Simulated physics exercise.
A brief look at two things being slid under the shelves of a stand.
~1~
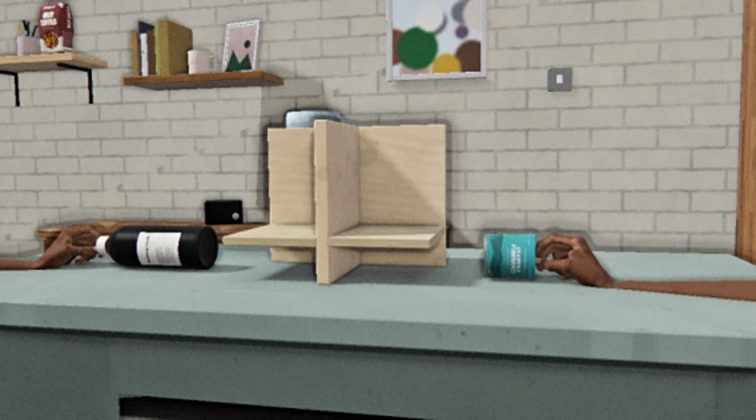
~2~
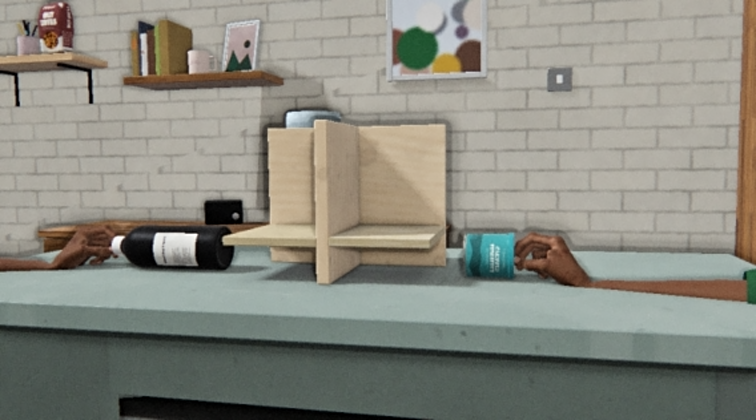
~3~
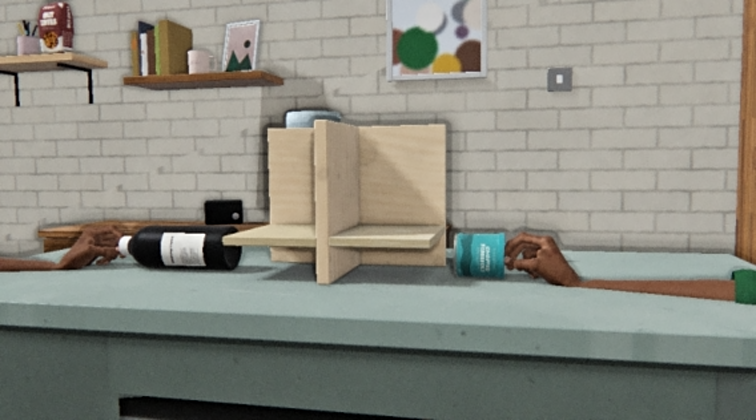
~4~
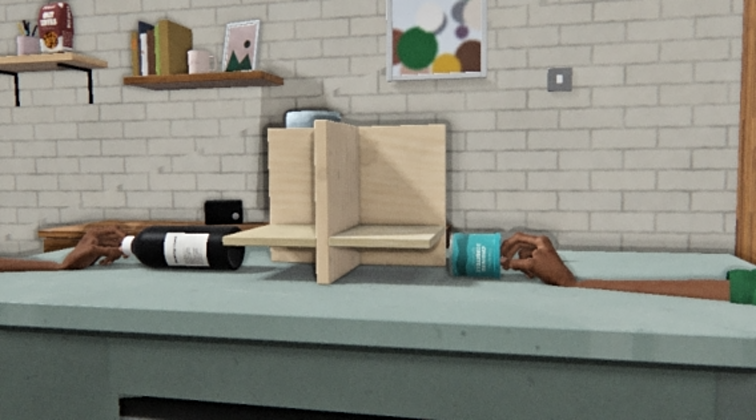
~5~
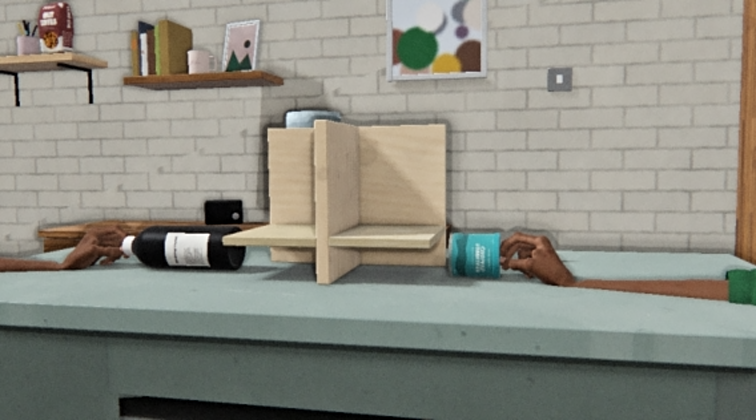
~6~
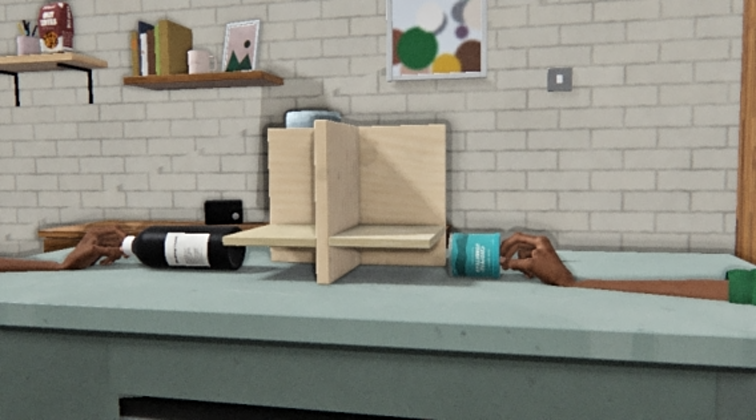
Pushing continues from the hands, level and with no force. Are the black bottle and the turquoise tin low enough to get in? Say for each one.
Outcome: The black bottle stops at the shelf, the turquoise tin stops at the shelf.
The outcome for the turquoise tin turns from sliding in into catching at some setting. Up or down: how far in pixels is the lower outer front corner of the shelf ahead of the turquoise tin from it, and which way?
8 pixels, up.
Then, 0.96 s later than the last frame, black bottle sliding up to the opening near (192, 248); turquoise tin sliding up to the opening near (462, 255).
When it is over, the black bottle catches on the edge, near (192, 248); the turquoise tin catches on the edge, near (462, 255).
